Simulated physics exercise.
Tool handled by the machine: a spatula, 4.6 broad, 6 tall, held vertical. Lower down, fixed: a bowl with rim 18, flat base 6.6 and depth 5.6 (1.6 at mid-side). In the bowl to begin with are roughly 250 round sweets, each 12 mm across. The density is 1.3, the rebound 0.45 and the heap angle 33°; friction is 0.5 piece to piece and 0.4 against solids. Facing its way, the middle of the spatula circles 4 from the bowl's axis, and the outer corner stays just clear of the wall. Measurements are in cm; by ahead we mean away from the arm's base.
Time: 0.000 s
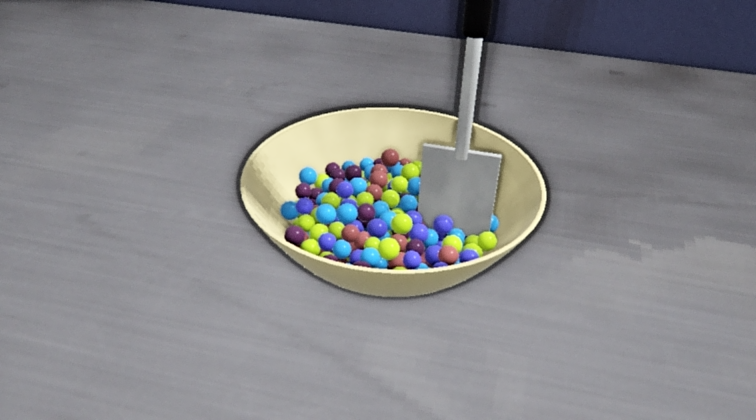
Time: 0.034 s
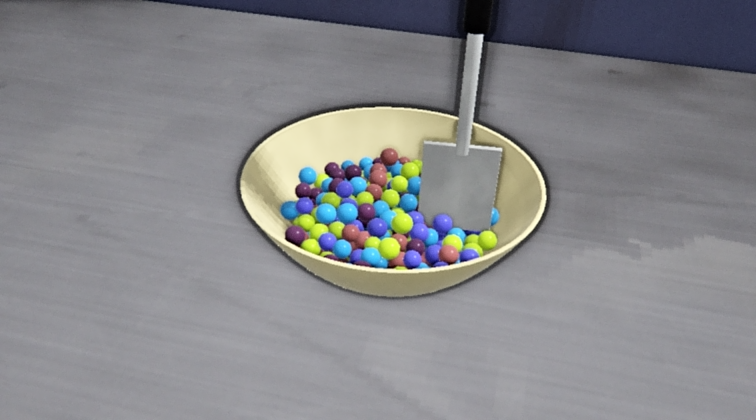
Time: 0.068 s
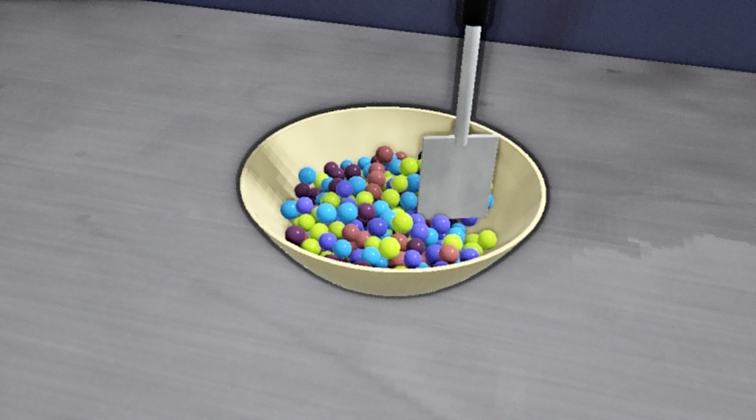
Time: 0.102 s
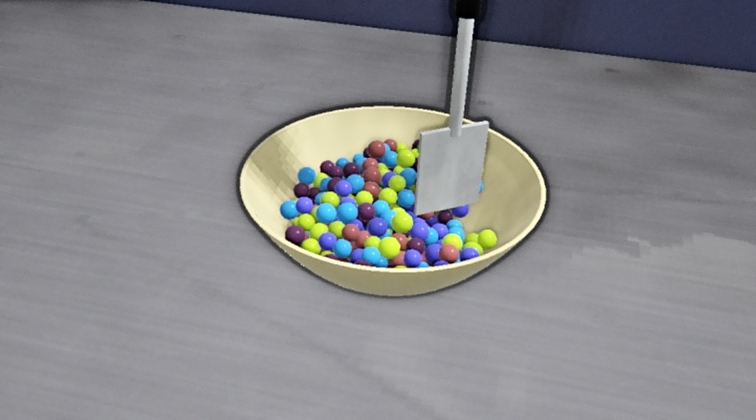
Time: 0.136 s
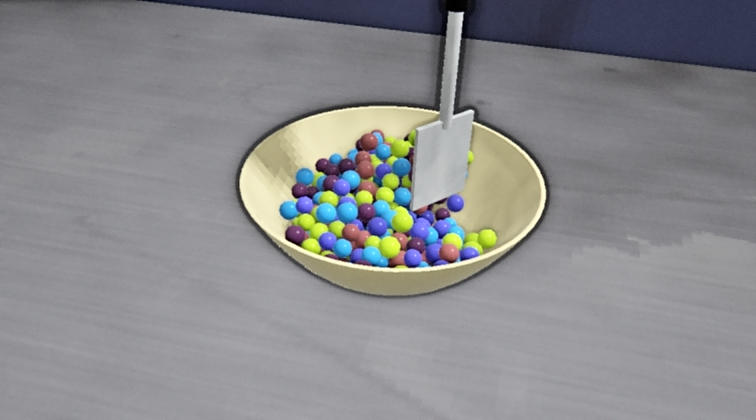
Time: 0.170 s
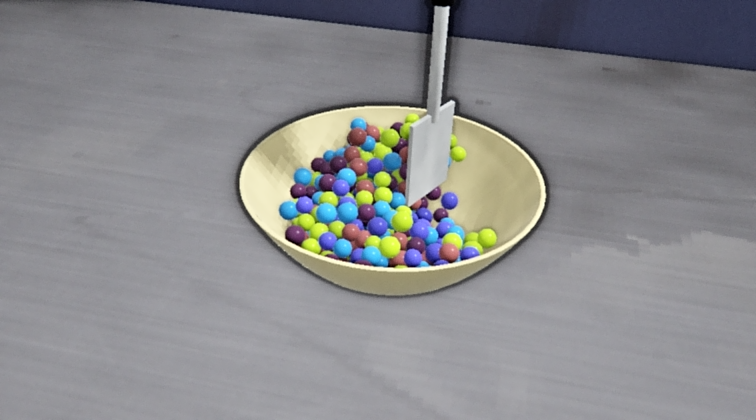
A cream bowl of colourful little balls sat on a grey surface while an upright metal spatula swept through them toward the back and slightly left, turning edge-on and pushing some up the far side.
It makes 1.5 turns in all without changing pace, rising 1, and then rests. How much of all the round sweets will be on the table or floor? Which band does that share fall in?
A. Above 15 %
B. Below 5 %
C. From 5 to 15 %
(C) From 5 to 15 %.
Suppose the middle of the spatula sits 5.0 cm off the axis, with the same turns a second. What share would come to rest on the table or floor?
Then some 5 percent.
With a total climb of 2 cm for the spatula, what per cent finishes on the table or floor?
Roughly 5 per cent.
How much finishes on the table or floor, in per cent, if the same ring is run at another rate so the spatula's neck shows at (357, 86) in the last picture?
About 35 %.
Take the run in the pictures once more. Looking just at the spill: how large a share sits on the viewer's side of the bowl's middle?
80 %, approximately.
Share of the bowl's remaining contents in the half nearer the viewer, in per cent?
About 60 per cent.
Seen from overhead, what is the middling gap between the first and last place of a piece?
Some 7 cm.
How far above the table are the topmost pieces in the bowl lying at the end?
I'd say close to 6.0 centimetres.
After 0.60 s, 251° round, highest piece 8 above the table; 235 in the bowl, 12 on the table or floor, 3 in flight or on the tool.
After 1.03 s, 78° round, highest piece 6 above the table; 229 in the bowl, 21 on the table or floor.
After 1.45 s, 180° round, highest piece 6 above the table; 226 in the bowl, 24 on the table or floor.
After 2.15 s, 180° round, highest piece 6 above the table; 226 in the bowl, 24 on the table or floor.
In the end, 226 in the bowl, 24 on the table or floor. That is 10 % on the table or floor.
